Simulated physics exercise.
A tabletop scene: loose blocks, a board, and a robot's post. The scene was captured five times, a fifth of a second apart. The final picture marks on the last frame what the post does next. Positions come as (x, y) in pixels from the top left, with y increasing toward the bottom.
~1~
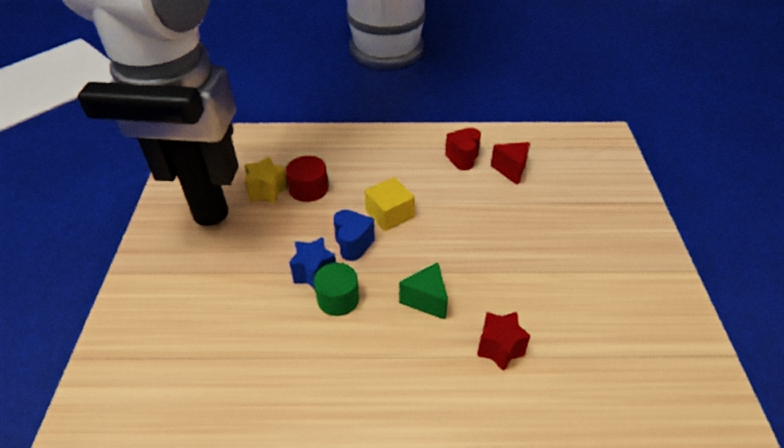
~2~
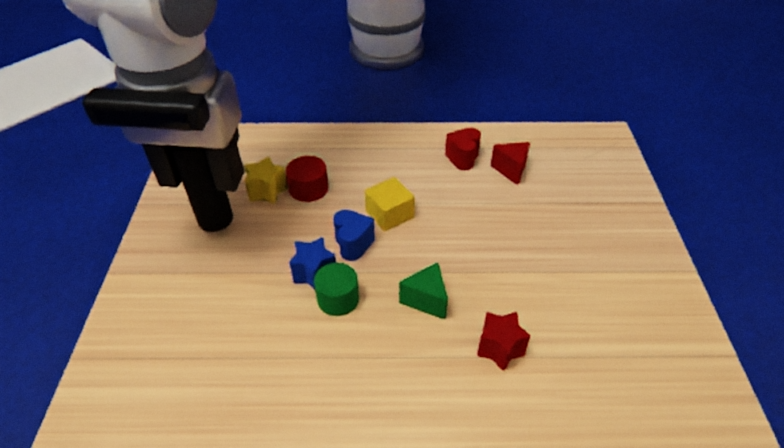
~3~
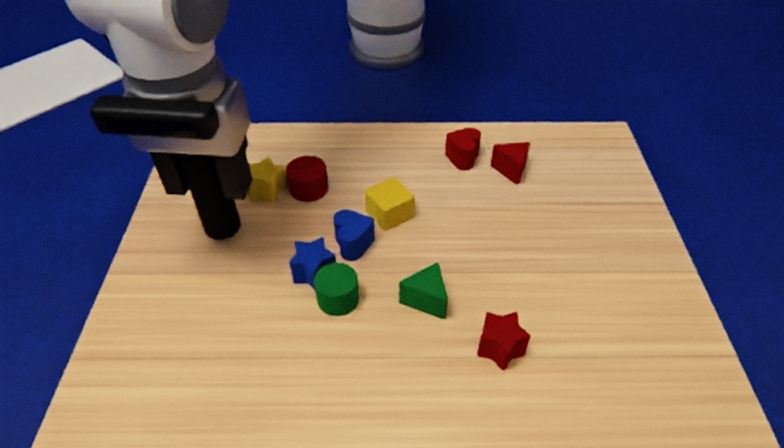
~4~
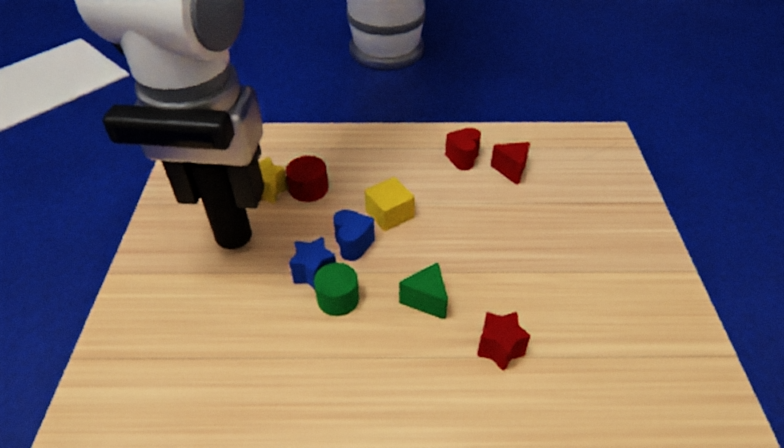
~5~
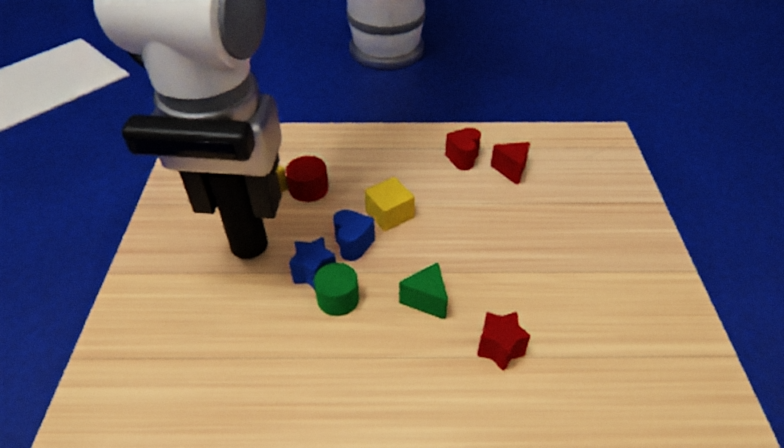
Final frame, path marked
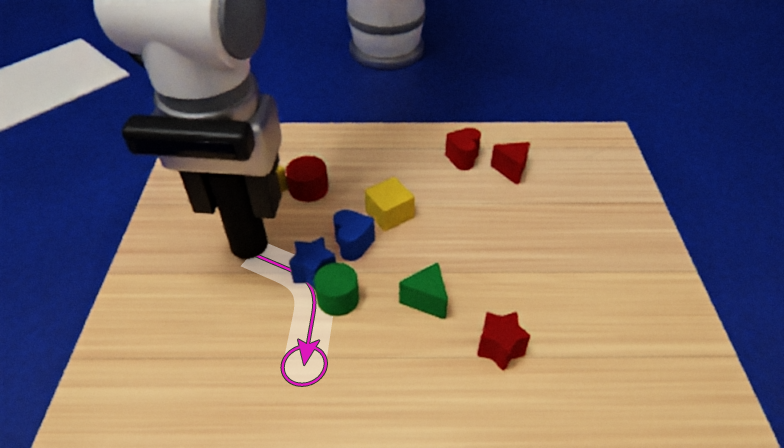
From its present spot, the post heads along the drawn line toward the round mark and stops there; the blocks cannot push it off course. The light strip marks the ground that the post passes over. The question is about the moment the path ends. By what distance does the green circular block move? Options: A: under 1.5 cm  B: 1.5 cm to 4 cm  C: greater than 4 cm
My answer is option C.
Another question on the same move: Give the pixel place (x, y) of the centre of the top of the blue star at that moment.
Around (346, 283).
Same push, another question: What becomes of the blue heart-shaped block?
The blue heart-shaped block is left alone.
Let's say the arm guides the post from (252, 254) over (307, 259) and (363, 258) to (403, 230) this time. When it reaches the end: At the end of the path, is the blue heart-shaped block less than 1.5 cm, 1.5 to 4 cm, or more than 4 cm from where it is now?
Answer: More than 4 cm.
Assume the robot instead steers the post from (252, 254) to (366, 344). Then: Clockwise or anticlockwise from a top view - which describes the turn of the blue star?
Watching from overhead, you'd notice the blue star rotating counter-clockwise.
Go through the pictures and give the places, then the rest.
The first frame shows post's lower end (211, 214); blue star (311, 253); green circular block (336, 279); blue heart-shaped block (352, 224).
The second frame shows post (216, 220); blocks still.
The third frame shows post (223, 227); blocks still.
The fourth frame shows post (234, 236); blocks still.
The fifth frame shows post (249, 245); blue star (311, 253); green circular block (336, 279); blue heart-shaped block (352, 224).
Drawn move, from (252, 254) through (296, 273) and (313, 313) to (304, 365).
The first path, step by step. One third of the way, post (296, 266); blue star (328, 259); green circular block (350, 285).
Two thirds of the way, post (312, 305); blue star (347, 282), turned 25° anticlockwise; green circular block (385, 300).
At the end, post (303, 357); blue star (346, 283), turned 25° anticlockwise; green circular block (385, 300); blue heart-shaped block still.
